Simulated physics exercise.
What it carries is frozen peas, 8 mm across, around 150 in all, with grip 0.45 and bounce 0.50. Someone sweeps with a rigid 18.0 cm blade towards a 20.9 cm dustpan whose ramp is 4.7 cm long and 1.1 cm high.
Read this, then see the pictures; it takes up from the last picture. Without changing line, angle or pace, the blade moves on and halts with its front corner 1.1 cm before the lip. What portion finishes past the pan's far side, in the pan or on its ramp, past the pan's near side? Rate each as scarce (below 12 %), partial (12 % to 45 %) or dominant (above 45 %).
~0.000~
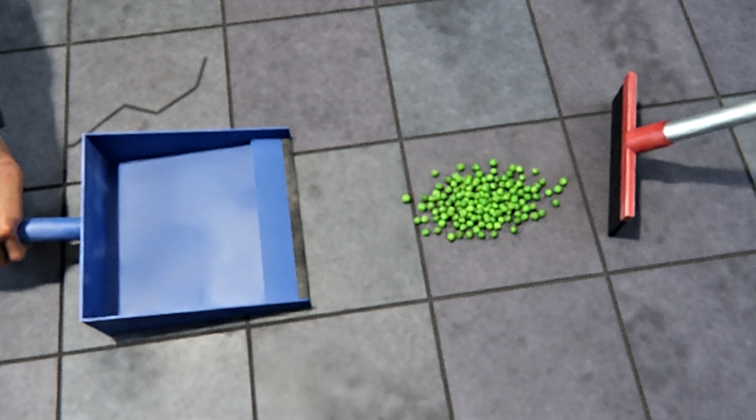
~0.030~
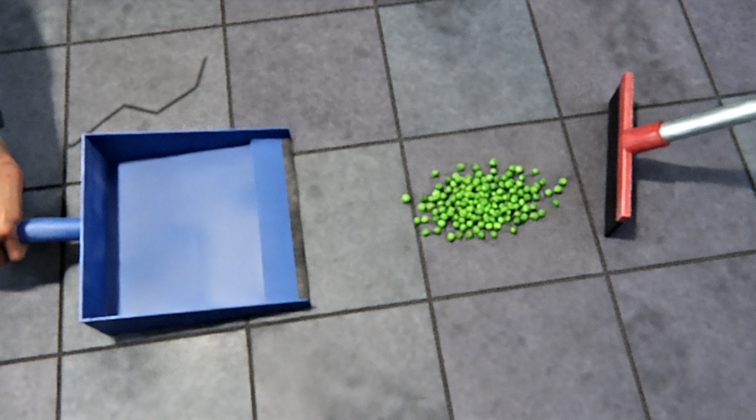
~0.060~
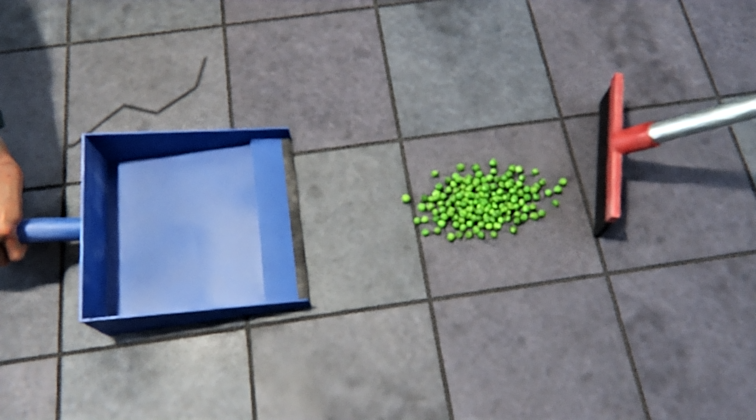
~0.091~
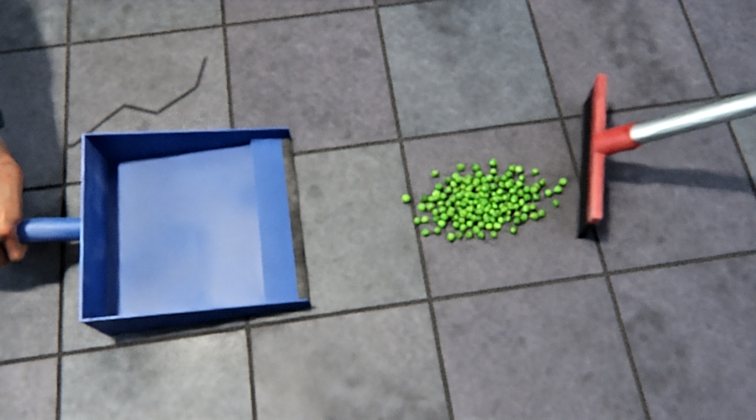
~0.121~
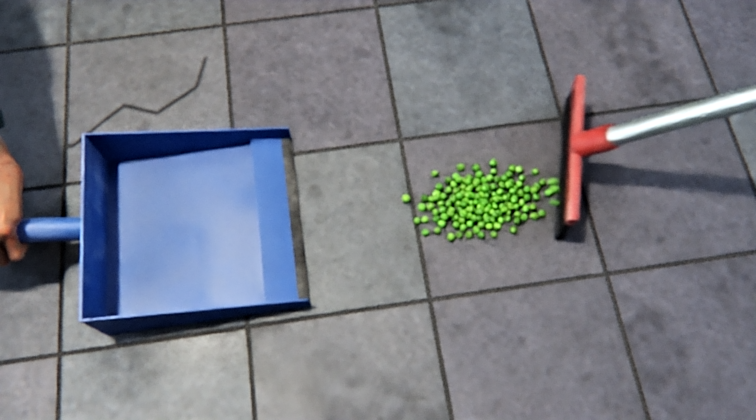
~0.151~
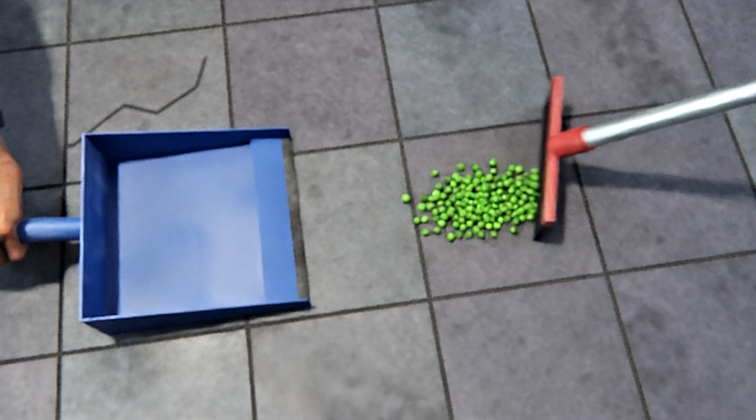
Ratings: Far side - partial; pan - partial; near side - scarce.
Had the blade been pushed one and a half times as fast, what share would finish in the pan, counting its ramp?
It would come to roughly 30 percent.
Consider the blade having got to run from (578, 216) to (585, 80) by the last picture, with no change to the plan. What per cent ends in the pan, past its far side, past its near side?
Pan 15 % / far 20 % / near 5 %.
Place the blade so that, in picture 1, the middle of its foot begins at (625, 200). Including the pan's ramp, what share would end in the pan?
Close to 25 in a hundred.
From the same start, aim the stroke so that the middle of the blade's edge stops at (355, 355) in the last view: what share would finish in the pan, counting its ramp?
That comes to near 0 percent.
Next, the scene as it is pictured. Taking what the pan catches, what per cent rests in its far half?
About 70 percent of it.
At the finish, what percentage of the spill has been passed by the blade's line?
Near 10 percent, give or take.
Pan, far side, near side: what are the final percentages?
Far side 20, pan 25, near side 10.
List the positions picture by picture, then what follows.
Blade from (626, 216) to (629, 81), moved 0.0 cm, 0 of the pieces shifted so far; middle of the pieces at (482, 201); pan at (187, 233), in the first picture.
Blade from (623, 217) to (626, 81), moved 0.4 cm, 0 of the pieces shifted so far; middle of the pieces at (482, 201), in the second picture.
Blade from (612, 218) to (616, 82), moved 1.5 cm, 0 of the pieces shifted so far; middle of the pieces at (482, 201), in the third picture.
Blade from (594, 219) to (599, 83), moved 3.5 cm, 0 of the pieces shifted so far; middle of the pieces at (482, 201), in the fourth picture.
Blade from (571, 220) to (578, 84), moved 6.0 cm, 1 of the pieces shifted so far; middle of the pieces at (482, 201), in the fifth picture.
Blade from (547, 222) to (557, 85), moved 8.5 cm, 12 of the pieces shifted so far; middle of the pieces at (482, 201); pan at (187, 233). Its pace works out near 0.84 m/s, heading 5 degrees away from the viewer's side, in the sixth picture.
After 0.31 s, middle of the blade 16 cm from the lip; 0 % over the lip, far side 5 %, near side 0 %.
Then, at 0.41 s, middle of the blade 7 cm from the lip; 0 % over the lip, far side 10 %, near side 5 %.
After 0.65 s, middle of the blade 4 cm from the lip; 35 % over the lip, far side 20 %, near side 5 %.
In the end, at 1.6 s, far side 20 %, pan 25 %, near side 10 %, in front of the lip or behind the blade 45 %.
